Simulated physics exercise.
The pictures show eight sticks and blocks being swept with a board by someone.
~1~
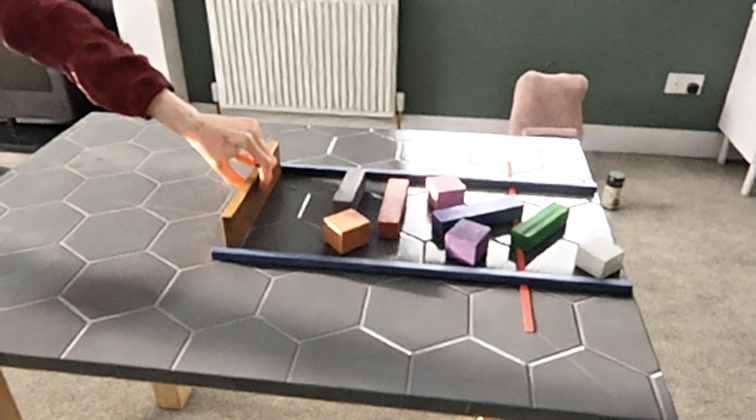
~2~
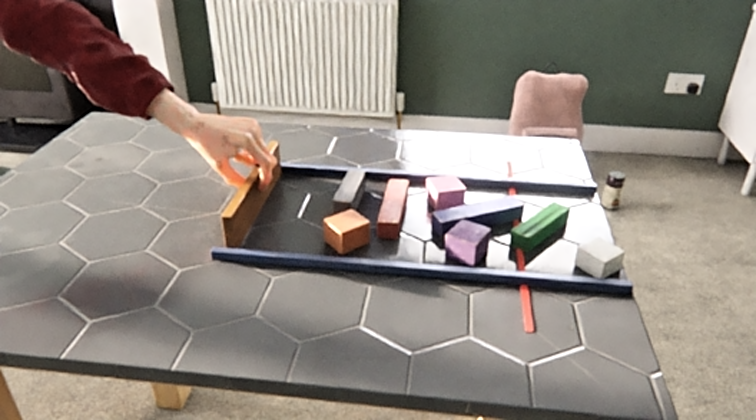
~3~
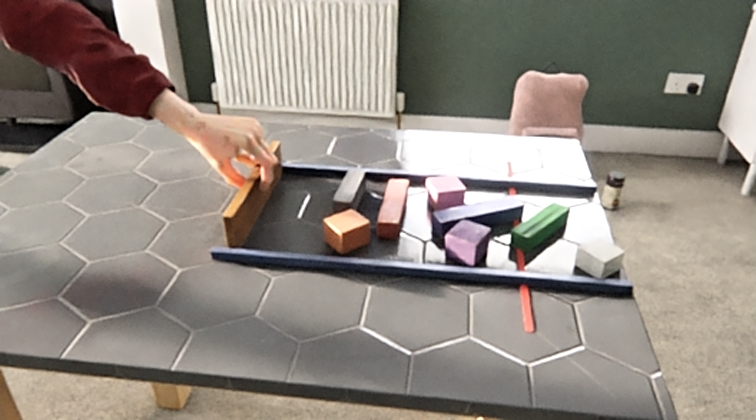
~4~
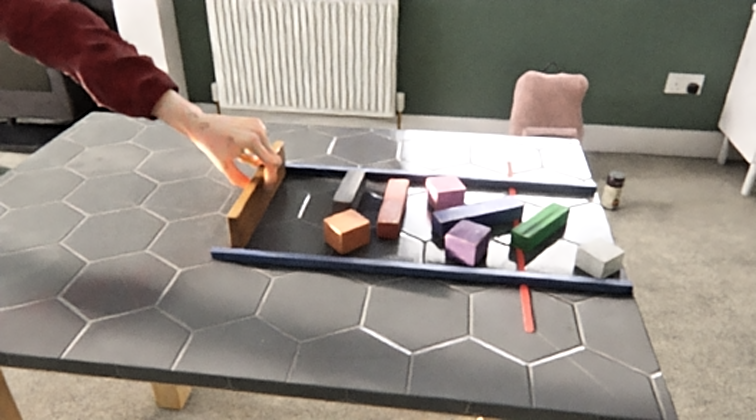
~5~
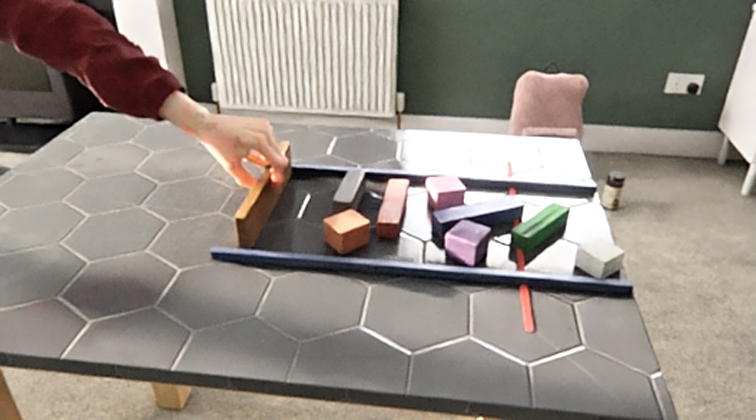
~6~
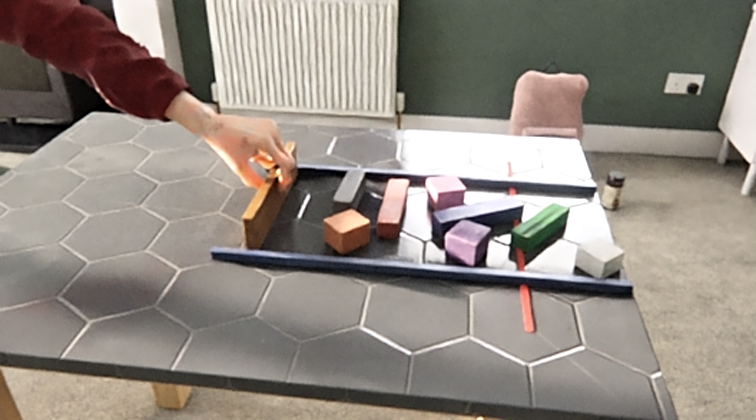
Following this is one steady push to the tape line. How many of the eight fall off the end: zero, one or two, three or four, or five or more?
Off the edge go none of them.
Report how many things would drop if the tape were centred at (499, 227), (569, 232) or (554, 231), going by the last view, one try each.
0, 4, 3.
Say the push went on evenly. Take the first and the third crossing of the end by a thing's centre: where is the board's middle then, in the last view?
First about (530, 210), next about (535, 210).
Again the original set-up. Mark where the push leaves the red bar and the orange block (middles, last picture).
In order, first (545, 211), then (544, 243).
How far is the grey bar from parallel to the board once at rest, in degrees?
Near 0 degrees.
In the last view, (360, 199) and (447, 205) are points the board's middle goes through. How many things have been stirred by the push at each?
The first count is 3, and then it's 6.
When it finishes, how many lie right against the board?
Result: 2 in all.
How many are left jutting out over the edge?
3.
Soon after, none off yet; white block at rest near (599, 258); green stick at rest near (541, 226); blue bar at rest near (478, 215).
In the end, the number that fall off is zero.
